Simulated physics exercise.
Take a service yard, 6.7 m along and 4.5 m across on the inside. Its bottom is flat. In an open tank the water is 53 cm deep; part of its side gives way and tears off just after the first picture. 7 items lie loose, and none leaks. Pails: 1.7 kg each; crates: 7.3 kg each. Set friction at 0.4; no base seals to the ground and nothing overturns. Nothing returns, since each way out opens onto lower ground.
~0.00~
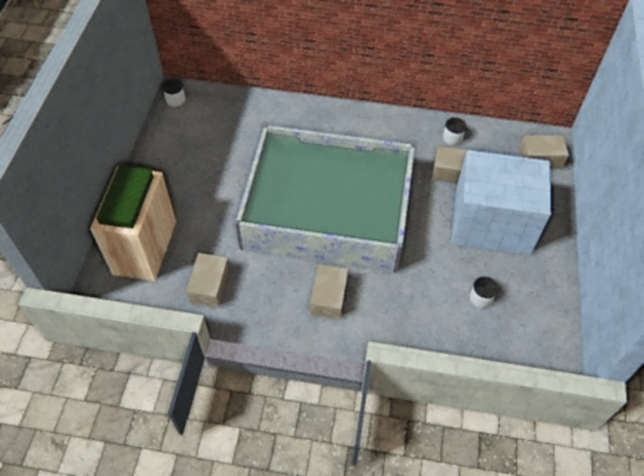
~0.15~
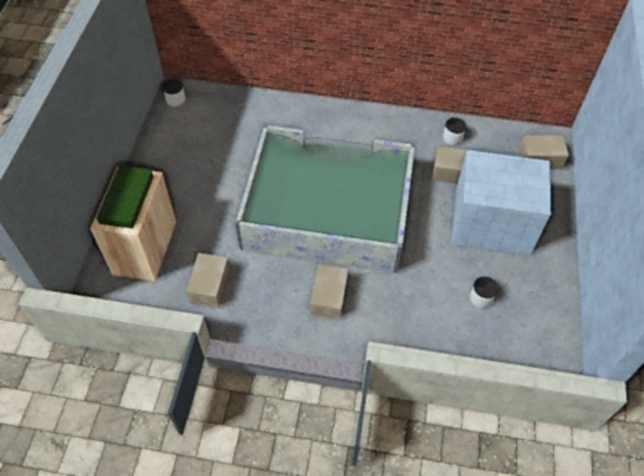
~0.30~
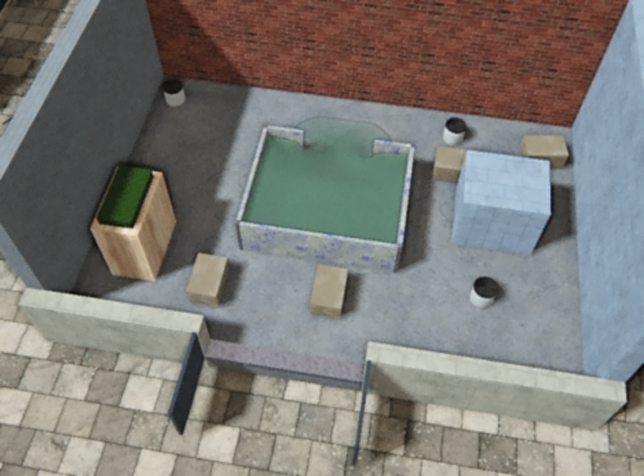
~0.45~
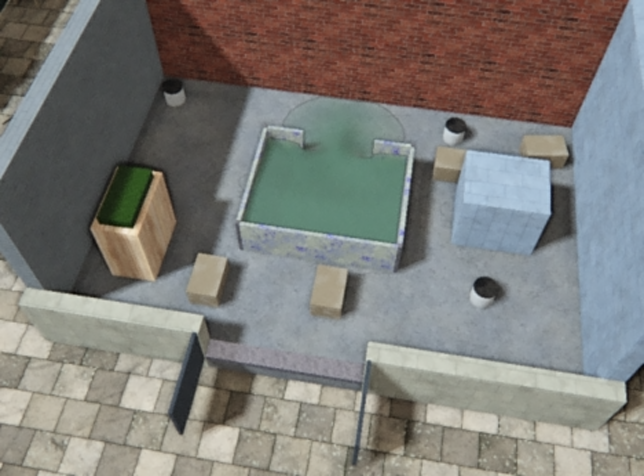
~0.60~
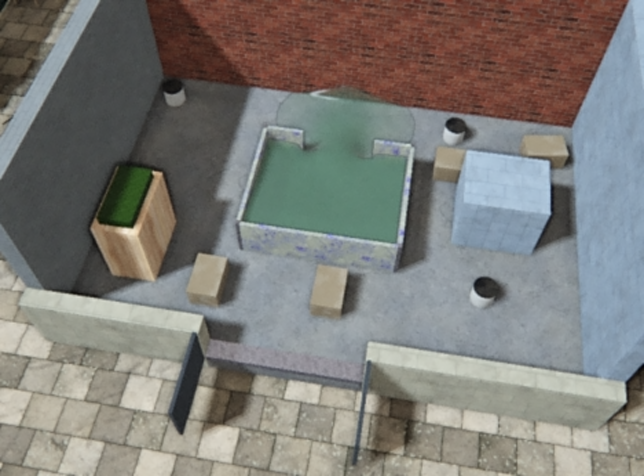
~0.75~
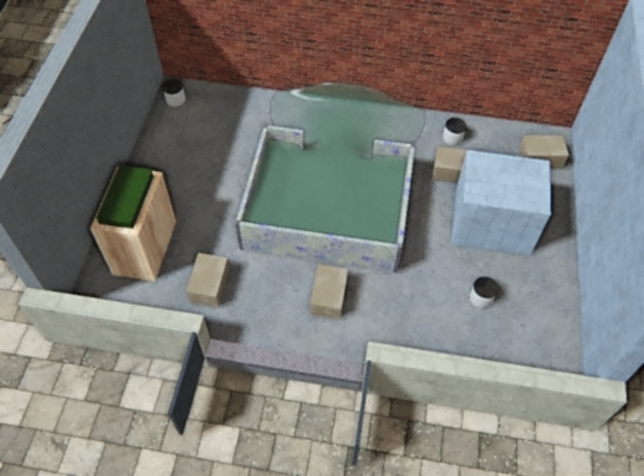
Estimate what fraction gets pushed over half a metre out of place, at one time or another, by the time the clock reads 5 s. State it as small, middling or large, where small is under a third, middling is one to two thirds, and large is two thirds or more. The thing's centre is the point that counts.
Middling.
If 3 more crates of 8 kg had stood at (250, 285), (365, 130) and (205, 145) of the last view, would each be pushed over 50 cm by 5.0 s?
In the order asked: Not as far, farther than that, farther than that.
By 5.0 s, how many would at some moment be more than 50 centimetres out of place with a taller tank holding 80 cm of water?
Then 6 of them.
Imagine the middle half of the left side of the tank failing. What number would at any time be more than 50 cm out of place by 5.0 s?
Then 3.
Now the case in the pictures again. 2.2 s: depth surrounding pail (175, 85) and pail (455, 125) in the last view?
Roughly 11 and 4 cm.
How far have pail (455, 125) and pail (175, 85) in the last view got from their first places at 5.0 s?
In turn: 200 cm, 250 cm.
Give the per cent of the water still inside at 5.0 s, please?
Around 100 per cent of the water is still in there.
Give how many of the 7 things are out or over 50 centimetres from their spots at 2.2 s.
Count then: 1.
After 1.1 s 0 of 7 are over 50 cm from their spots; 0 afloat.
After 2.2 s 1 of 7 are over 50 cm from their spots; 2 afloat.
After 3.5 s 3 of 7 are over 50 cm from their spots; 2 afloat.
After 5.0 s 3 of 7 are over 50 cm from their spots, and 3 have been at some point; 3 afloat.
